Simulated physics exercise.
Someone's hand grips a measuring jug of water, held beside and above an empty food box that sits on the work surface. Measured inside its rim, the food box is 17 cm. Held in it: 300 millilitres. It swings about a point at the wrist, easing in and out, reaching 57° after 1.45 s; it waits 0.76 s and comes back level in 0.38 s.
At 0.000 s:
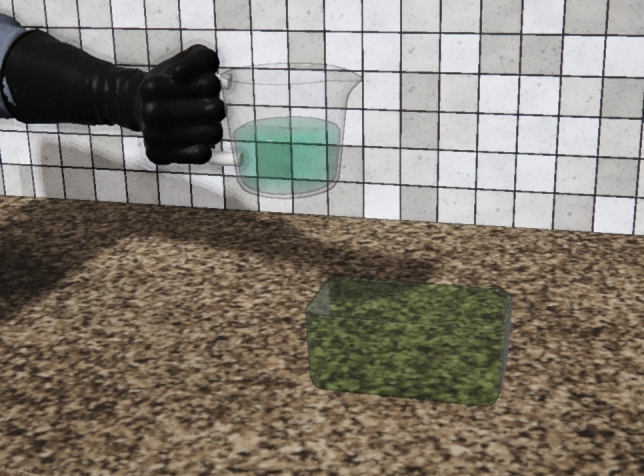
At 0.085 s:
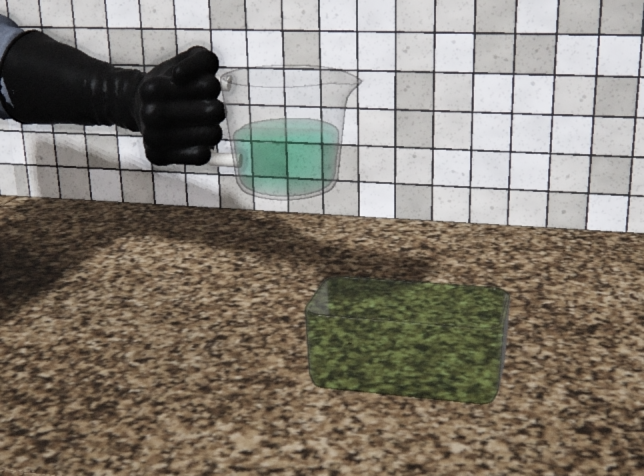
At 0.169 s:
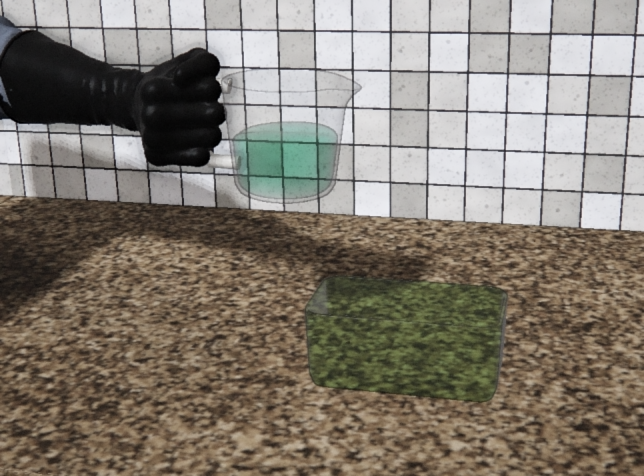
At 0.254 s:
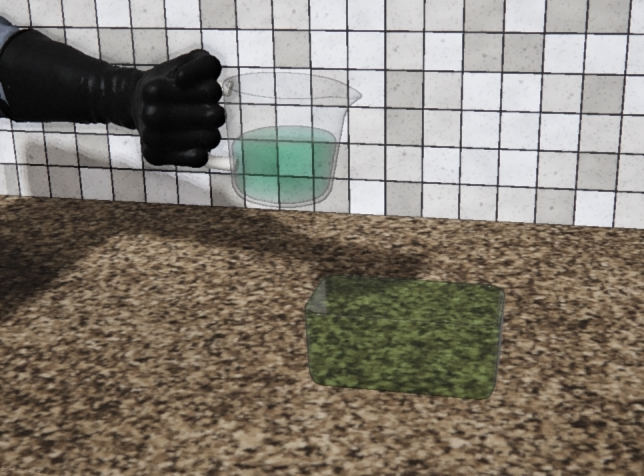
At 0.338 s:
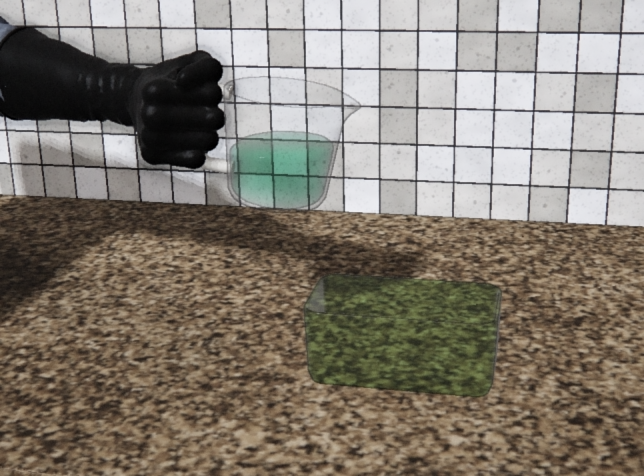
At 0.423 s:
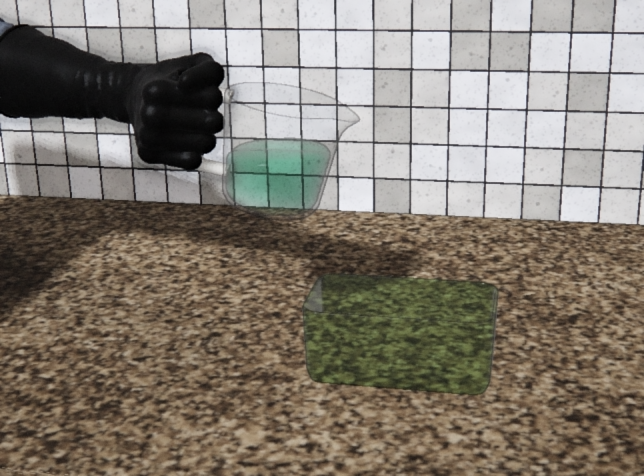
A black-gloved hand held a clear jug of green liquid above and beside an empty see-through box on a speckled counter, then slowly tilted the jug slightly to the right.
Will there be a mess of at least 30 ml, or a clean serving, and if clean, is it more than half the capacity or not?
Clean, not more than half.
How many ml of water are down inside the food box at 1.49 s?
Around 50 ml.
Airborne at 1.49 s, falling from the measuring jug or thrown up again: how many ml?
Roughly 15 ml is airborne.
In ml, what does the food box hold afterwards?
Volume: Approx. 130 ml.
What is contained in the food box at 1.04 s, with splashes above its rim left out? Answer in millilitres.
Some 0 ml.
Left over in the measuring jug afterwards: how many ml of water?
It ends up holding about 170 ml.
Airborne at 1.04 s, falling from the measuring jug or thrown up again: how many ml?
Estimate: Near 0 ml.
After 1.04 s the tilt is 46° and the food box has 0 ml, the measuring jug 305 ml, and 0 ml is on the work surface.
After 1.49 s the tilt is 57° and the food box has 50 ml, the measuring jug 240 ml, and 0 ml is on the work surface.
After 1.96 s the tilt is 57° and the food box has 110 ml, the measuring jug 185 ml, and 0 ml is on the work surface.
After 2.48 s the tilt is 12° and the food box has 135 ml, the measuring jug 170 ml, and 0 ml is on the work surface.
In the end the food box has 135 ml, the measuring jug 170 ml, and 0 ml is on the work surface.
